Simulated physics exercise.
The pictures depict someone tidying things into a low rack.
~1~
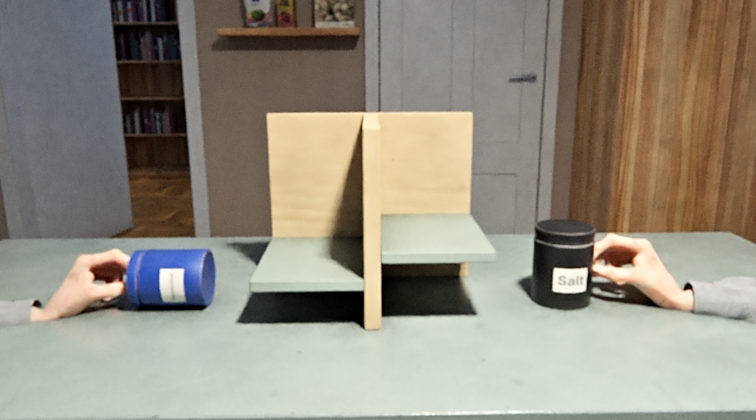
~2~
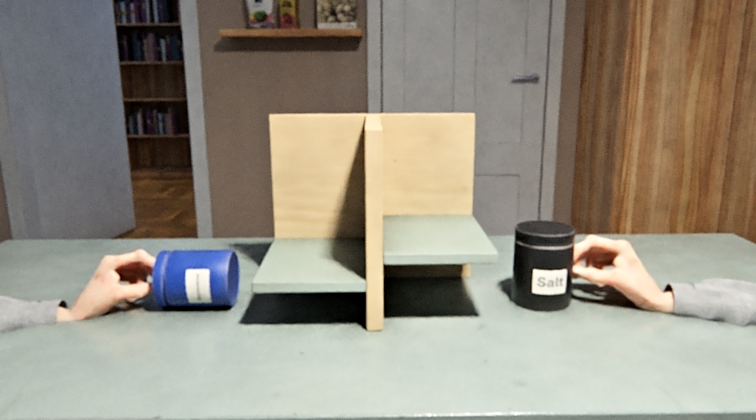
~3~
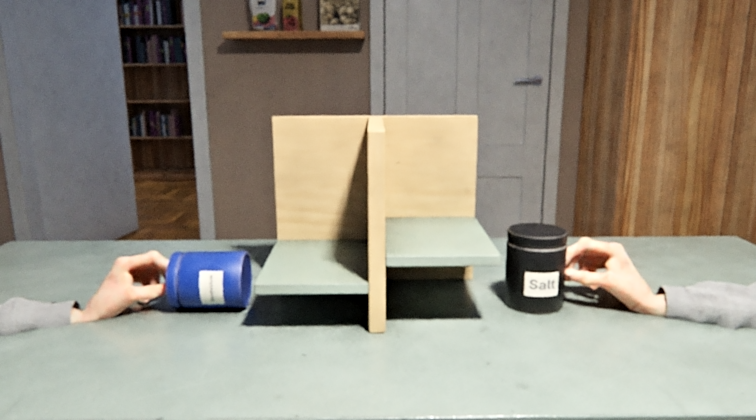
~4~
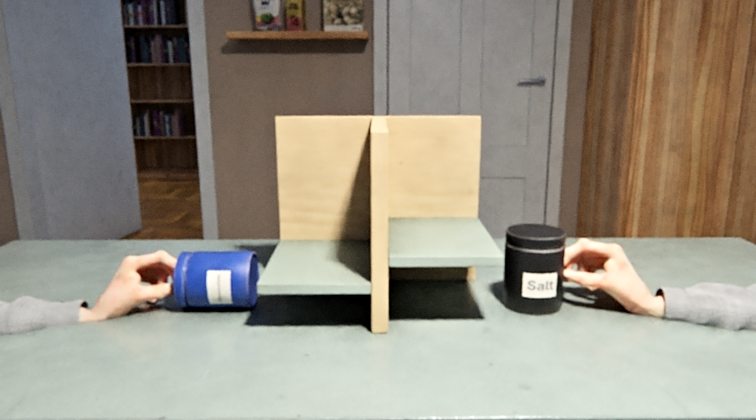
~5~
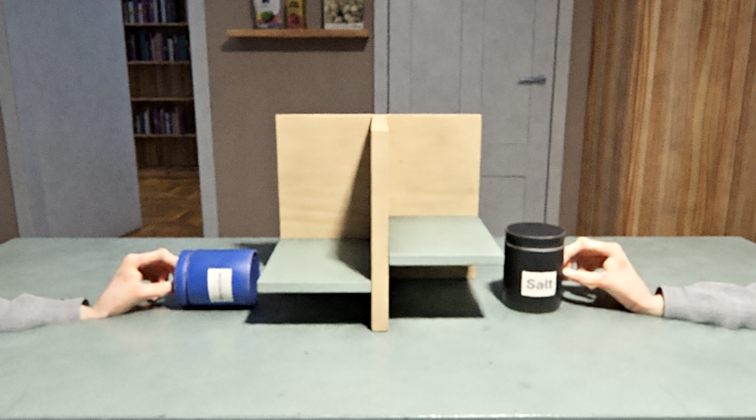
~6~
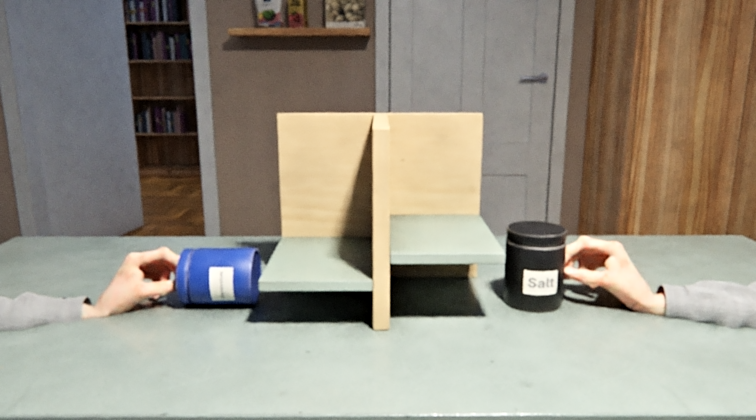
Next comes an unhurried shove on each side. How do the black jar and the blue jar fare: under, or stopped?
The black jar is stopped; the blue jar is stopped.
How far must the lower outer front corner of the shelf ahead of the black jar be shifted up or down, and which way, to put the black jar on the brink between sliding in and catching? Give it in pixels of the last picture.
Move it up by about 16 pixels.
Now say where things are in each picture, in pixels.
The first frame shows hands sliding the things forward; black jar (563, 263); blue jar (173, 278); shelf (371, 212).
The second frame shows hands sliding the things forward; blue jar (198, 278); shelf (374, 213).
The third frame shows hands sliding the things forward; black jar (535, 267); shelf (376, 215).
The fourth frame shows hands sliding the things forward; blue jar (218, 279); shelf (379, 216).
The fifth frame shows hands sliding the things forward; black jar (533, 267); shelf (379, 214).
The sixth frame shows hands sliding the things forward; black jar (534, 266); blue jar (221, 276); shelf (381, 213).
Then, 0.18 s past the last view, black jar sliding up to the opening near (530, 266); blue jar sliding up to the opening near (225, 276).
Then, 0.24 s past the last view, black jar sliding up to the opening near (521, 266); blue jar sliding up to the opening near (234, 276).
Then, 0.68 s past the last view, black jar stopped at the opening near (519, 266); blue jar stopped at the opening near (236, 276).
Finally, the black jar is too tall, near (519, 266); the blue jar is too tall, near (236, 276).
